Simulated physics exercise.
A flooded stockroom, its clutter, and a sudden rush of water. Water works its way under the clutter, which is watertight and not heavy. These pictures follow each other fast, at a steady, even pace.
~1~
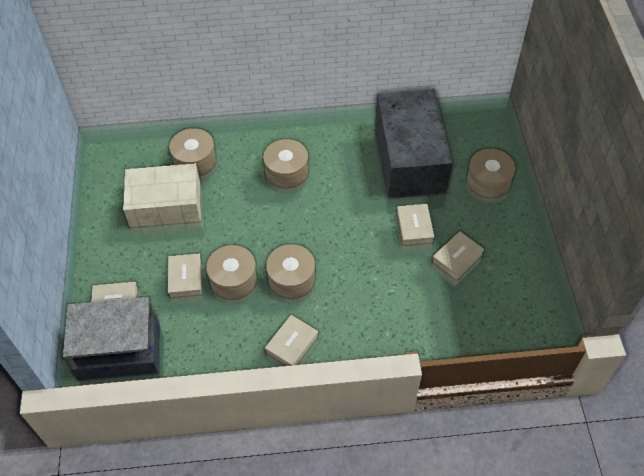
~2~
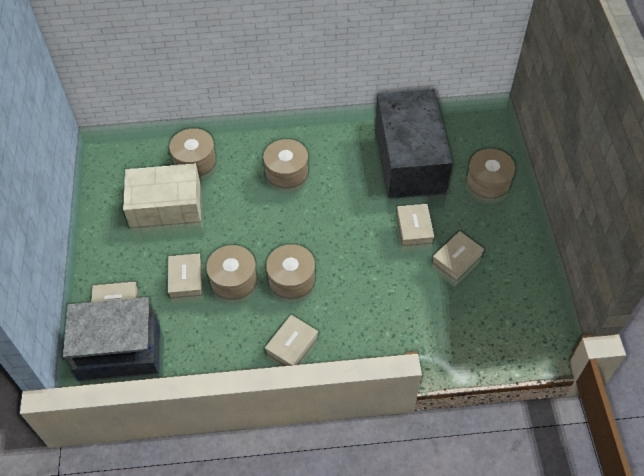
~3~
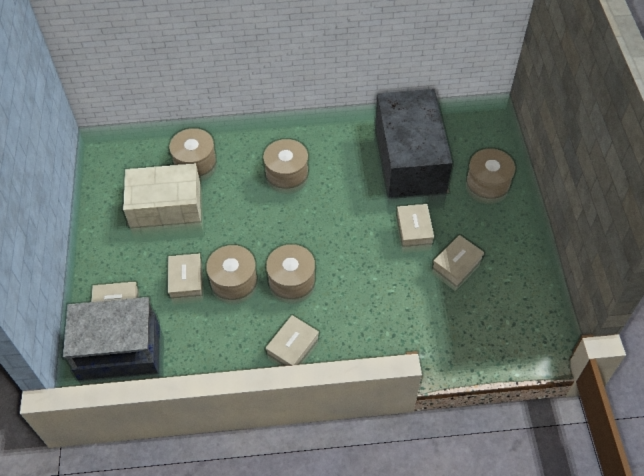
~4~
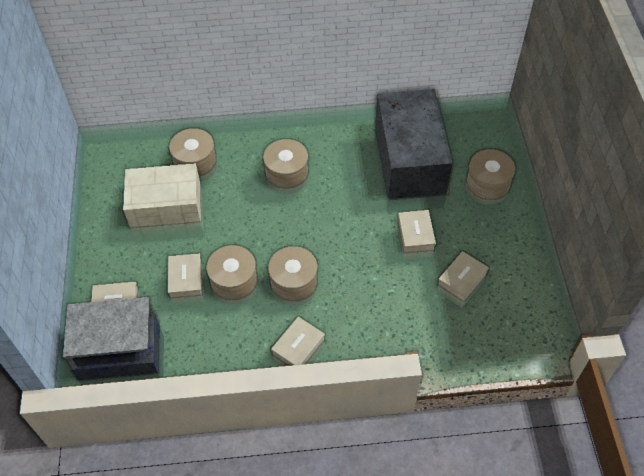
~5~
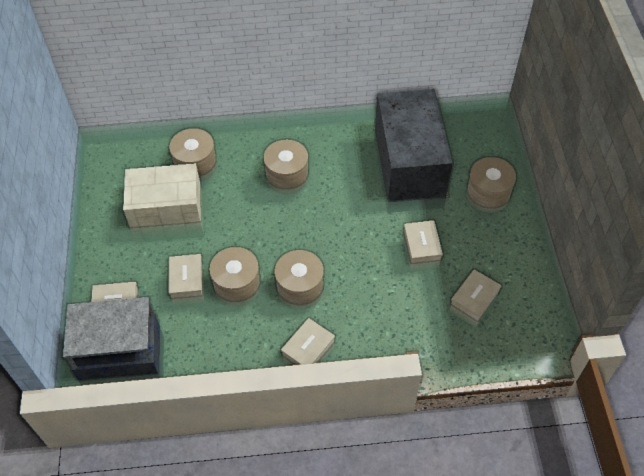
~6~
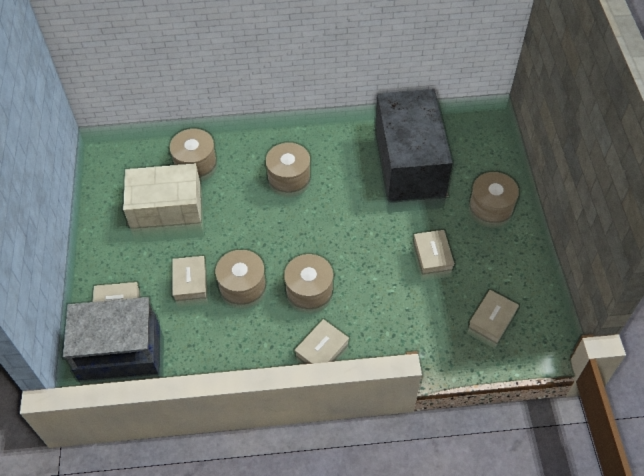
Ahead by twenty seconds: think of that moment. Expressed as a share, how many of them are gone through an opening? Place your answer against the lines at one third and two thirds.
It sits at or past the two-thirds line.
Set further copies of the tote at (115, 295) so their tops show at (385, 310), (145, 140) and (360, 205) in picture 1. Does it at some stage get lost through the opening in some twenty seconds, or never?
Per object, in the order given: Exits at some point / never exits / exits at some point.
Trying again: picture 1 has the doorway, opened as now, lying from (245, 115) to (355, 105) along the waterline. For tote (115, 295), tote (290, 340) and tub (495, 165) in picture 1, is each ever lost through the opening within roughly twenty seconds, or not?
Taken in turn, the first item is held back, the second is held back and the last is held back.
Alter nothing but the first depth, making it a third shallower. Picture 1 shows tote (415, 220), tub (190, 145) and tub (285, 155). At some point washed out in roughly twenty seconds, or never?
Swept away, held back, held back.
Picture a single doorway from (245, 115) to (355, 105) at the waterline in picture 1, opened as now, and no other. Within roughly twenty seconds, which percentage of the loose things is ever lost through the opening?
Near 70 percent.
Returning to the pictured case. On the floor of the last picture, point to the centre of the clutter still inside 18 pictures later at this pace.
Estimate: Close to (302, 301) px.
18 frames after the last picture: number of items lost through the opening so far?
By my count it is 6.
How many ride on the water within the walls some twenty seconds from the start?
The tally stands at 0.
A moment on, 1 of 10 are out; 8 afloat.
Next, 6 of 10 are out; 4 afloat.
Later, 7 of 10 are out; 0 afloat.
In the end, 7 of 10 are out; 0 afloat.
